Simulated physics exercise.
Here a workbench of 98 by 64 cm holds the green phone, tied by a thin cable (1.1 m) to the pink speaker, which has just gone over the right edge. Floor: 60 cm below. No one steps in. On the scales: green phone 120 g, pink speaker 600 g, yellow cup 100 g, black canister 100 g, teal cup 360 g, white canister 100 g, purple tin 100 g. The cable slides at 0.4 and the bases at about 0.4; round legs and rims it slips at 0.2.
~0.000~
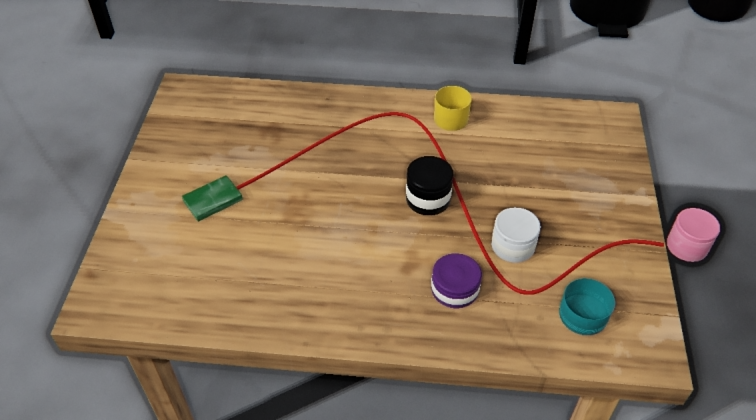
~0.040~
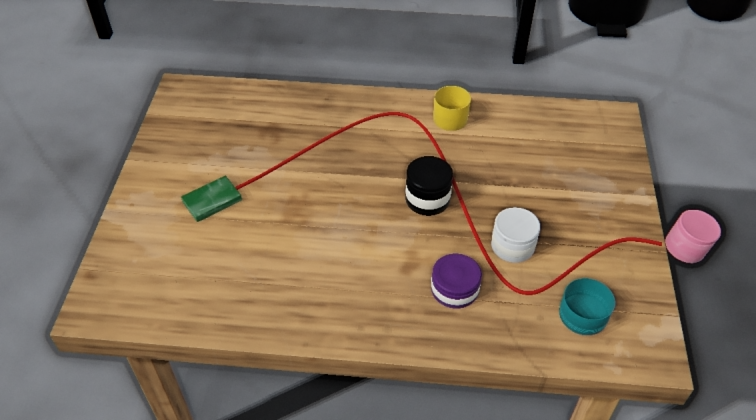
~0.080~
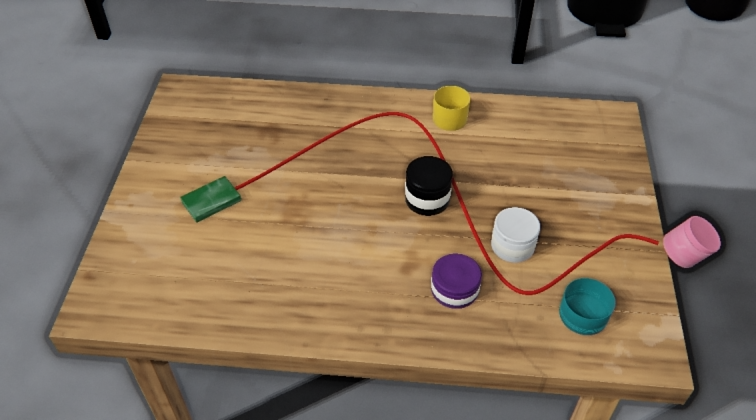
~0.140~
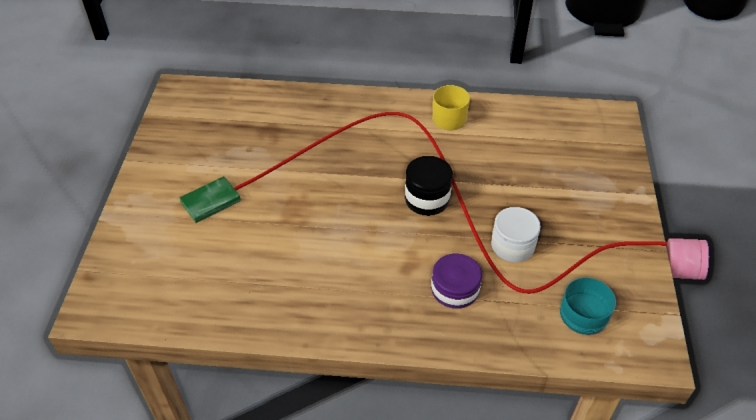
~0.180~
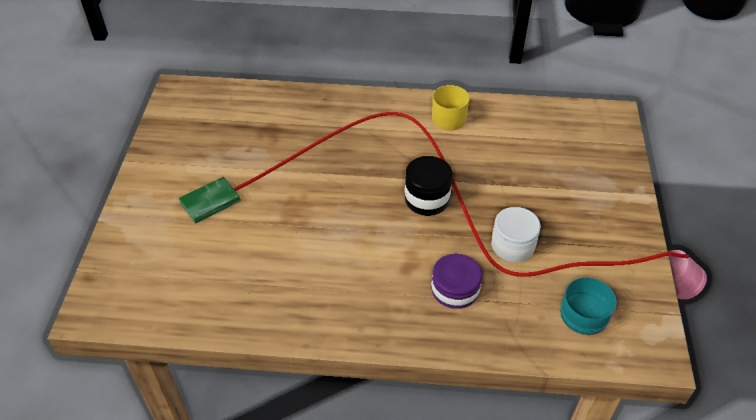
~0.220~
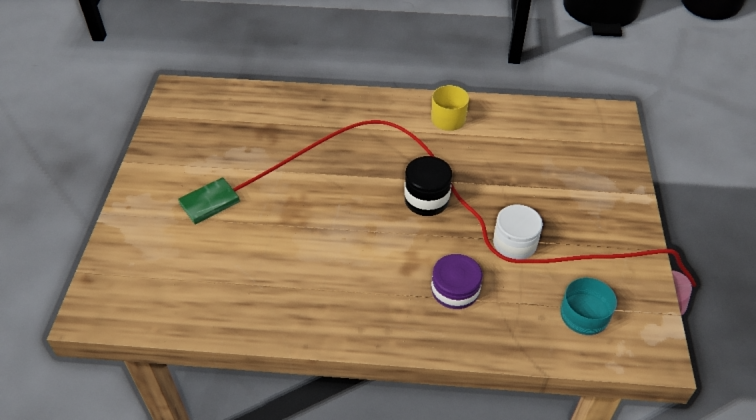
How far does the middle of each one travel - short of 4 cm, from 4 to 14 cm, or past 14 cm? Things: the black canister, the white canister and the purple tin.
In the end I'd call the black canister a big mover, I'd call the white canister a big mover, I'd call the purple tin a tiny mover.
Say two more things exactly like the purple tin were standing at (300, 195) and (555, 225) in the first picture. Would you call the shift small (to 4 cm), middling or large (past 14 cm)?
The first would move a long way, and the second would move a fair bit.
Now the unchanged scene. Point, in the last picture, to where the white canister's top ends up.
(571, 151).
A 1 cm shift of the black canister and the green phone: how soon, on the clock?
Approx. times - black canister: 0.34 s, green phone: 0.36 s.
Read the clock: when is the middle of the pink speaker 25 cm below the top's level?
Around 0.28 seconds on the clock.
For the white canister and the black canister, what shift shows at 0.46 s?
Shifts - white canister 15 cm, black canister 15 cm.
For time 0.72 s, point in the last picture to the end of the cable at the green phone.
Around (568, 221).
After 0.5 s, the cable's tail end at (336, 210); white canister 15 cm off its start, black canister 13 cm off its start, green phone 18 cm off its start.
After 0.7 s, the cable's tail end at (568, 221); black canister 21 cm off its start, white canister 20 cm off its start, purple tin 1 cm off its start.
After 1.0 s, the cable's tail end at (645, 227); black canister 21 cm off its start at (409, 267), white canister 20 cm off its start at (571, 151), purple tin 1 cm off its start at (462, 279).
After 1.2 s, the cable's tail end at (645, 227); black canister 21 cm off its start, white canister 20 cm off its start, purple tin 1 cm off its start.
After 2.4 s, the cable's tail end at (645, 227); black canister 21 cm off its start at (409, 267), white canister 20 cm off its start at (571, 151), purple tin 1 cm off its start at (462, 279), green phone 72 cm off its start at (622, 209).
